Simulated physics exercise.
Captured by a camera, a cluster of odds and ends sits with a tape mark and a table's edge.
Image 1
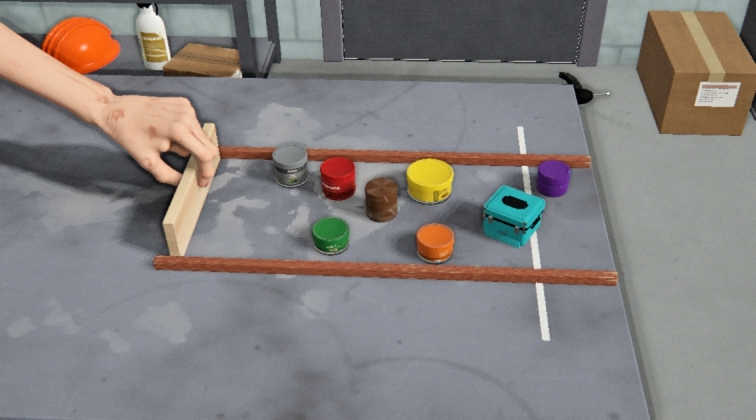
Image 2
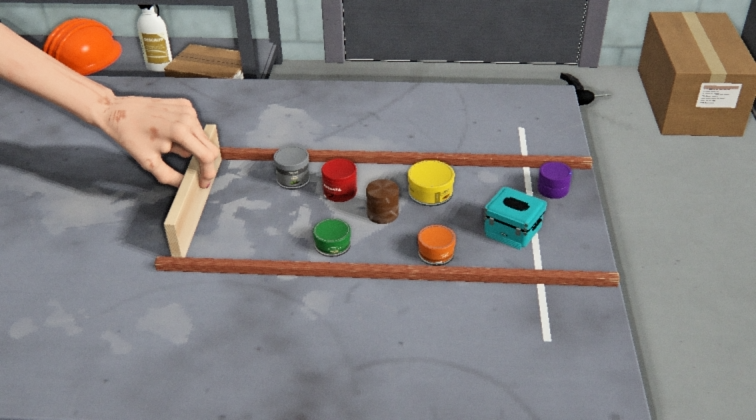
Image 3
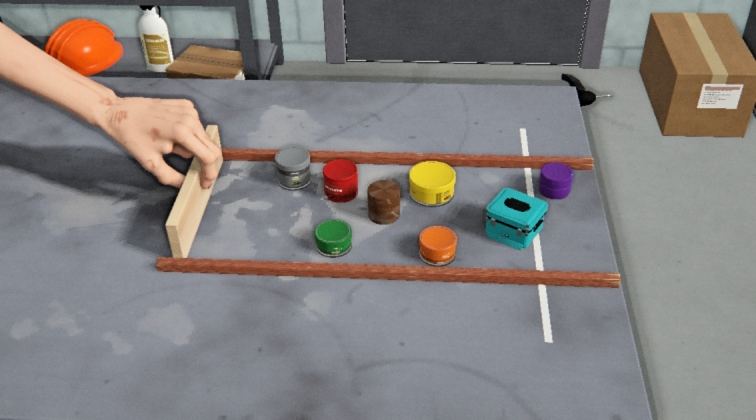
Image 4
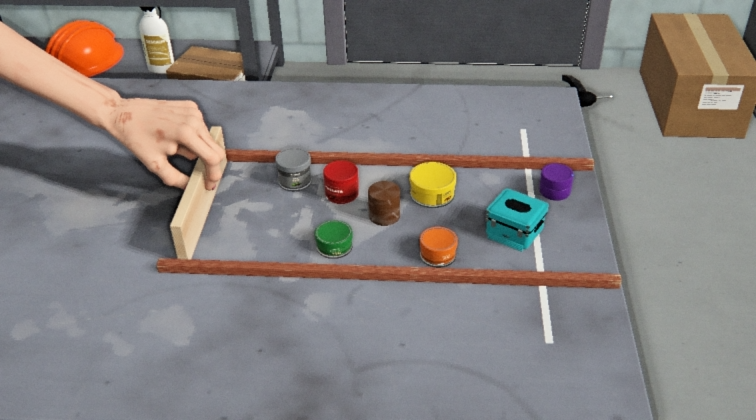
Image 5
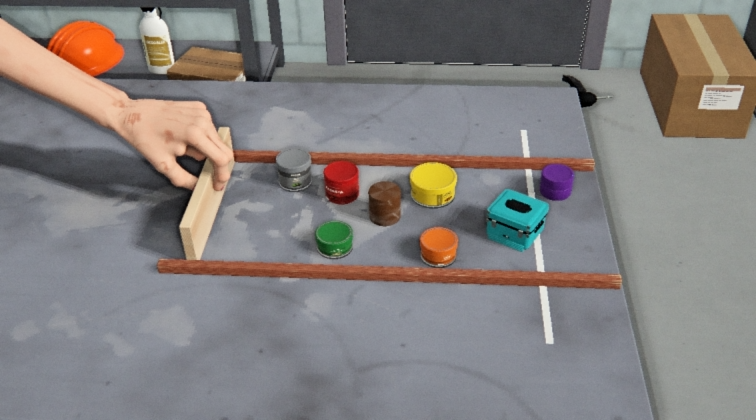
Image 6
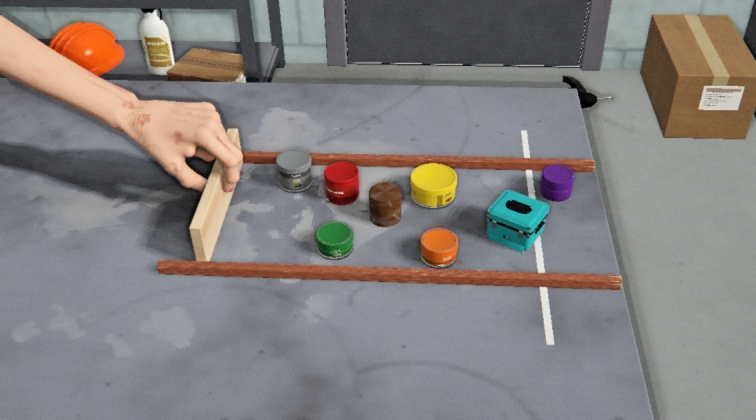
To begin with, a hand grips a wooden board at the left of a gray table, where colorful tubs and a turquoise case sit between two reddish-brown rails. The hand then slides the board a short way right, narrowing the gap to the gray tub, while the containers stay practically still.
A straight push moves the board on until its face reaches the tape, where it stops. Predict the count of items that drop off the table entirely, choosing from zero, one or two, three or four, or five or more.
Lost: A pair at most, not none.
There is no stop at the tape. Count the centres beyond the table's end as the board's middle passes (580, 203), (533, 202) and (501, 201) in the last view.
Taking the places in turn, the counts are 4, 1 and 0.
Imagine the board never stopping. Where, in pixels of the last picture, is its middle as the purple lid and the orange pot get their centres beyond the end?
The middle is at (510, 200) when it's the purple lid, and at (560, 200) when it's the orange pot.
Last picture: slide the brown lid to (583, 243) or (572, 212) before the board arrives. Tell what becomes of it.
Keeps its place, then keeps its place.
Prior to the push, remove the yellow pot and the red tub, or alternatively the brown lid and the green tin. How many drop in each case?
In order, the numbers are 0 and 1.
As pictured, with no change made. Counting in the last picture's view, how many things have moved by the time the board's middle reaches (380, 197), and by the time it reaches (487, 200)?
At the first place 5, at the second 8.
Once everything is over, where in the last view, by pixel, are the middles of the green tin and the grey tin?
The green tin at (558, 246), the grey tin at (548, 171).
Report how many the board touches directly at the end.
It is in contact with 4.
A little later, none off yet; purple lid at rest near (557, 183); turquoise case at rest near (517, 220); orange pot at rest near (439, 248).
Next, none off yet; purple lid at rest near (557, 183); turquoise case at rest near (517, 220); orange pot shifted about its own width near (491, 254).
When it is over, the number that fall off is one or two; down, purple lid.
